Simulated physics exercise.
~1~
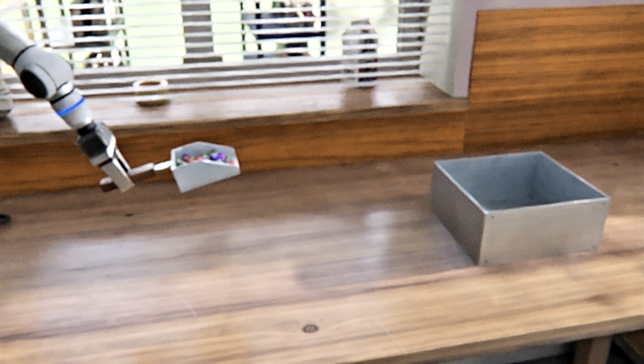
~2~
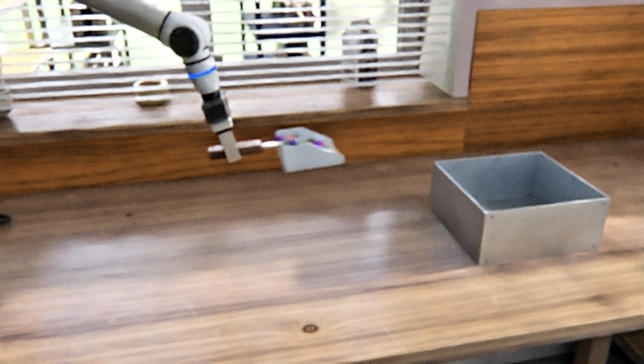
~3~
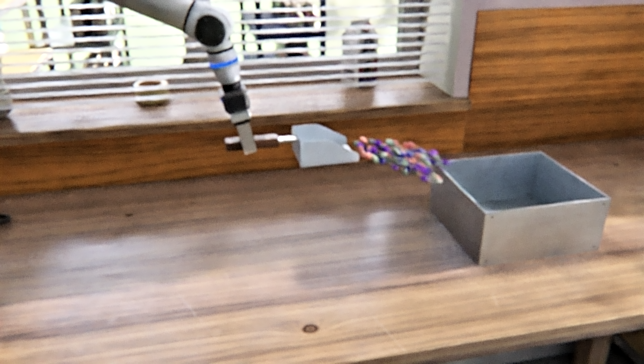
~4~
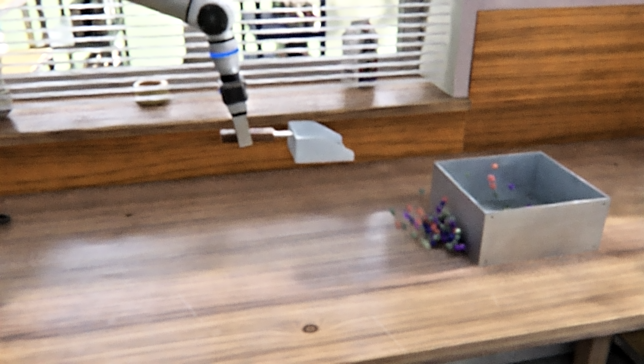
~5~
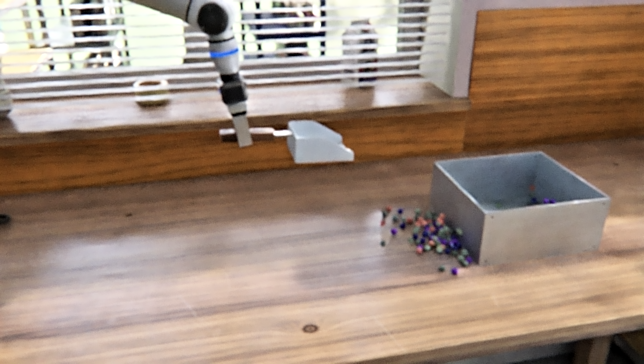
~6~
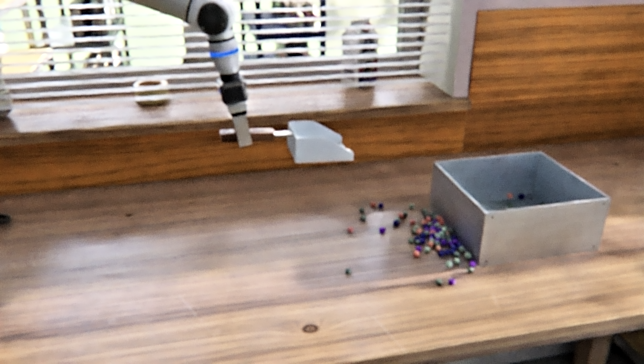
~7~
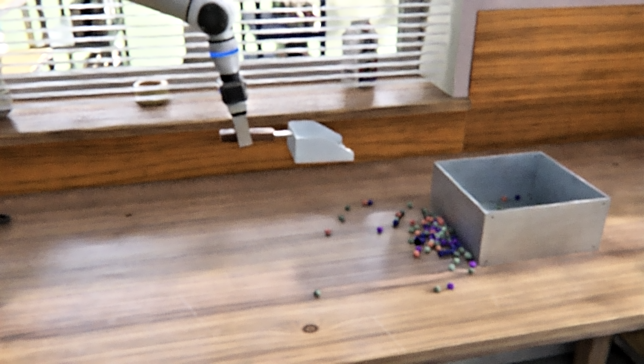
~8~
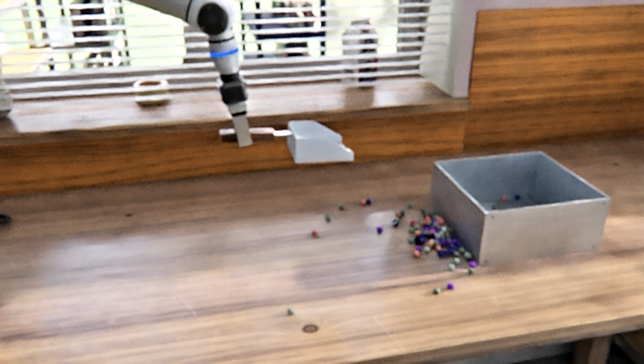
On a wooden table beneath a window with blinds, a robot arm holds a small pale scoop filled with colourful round sweets, with an open grey bin standing to the right. The arm swings the scoop to the right and slightly upward, then stops short of the bin. The sweets fly out of the front in a stream towards the bin. A few drop inside, but most fall short and land on the table against its near left side. Some roll away to the left across the wood while the empty scoop hangs still, leaving most of the sweets scattered outside the bin.
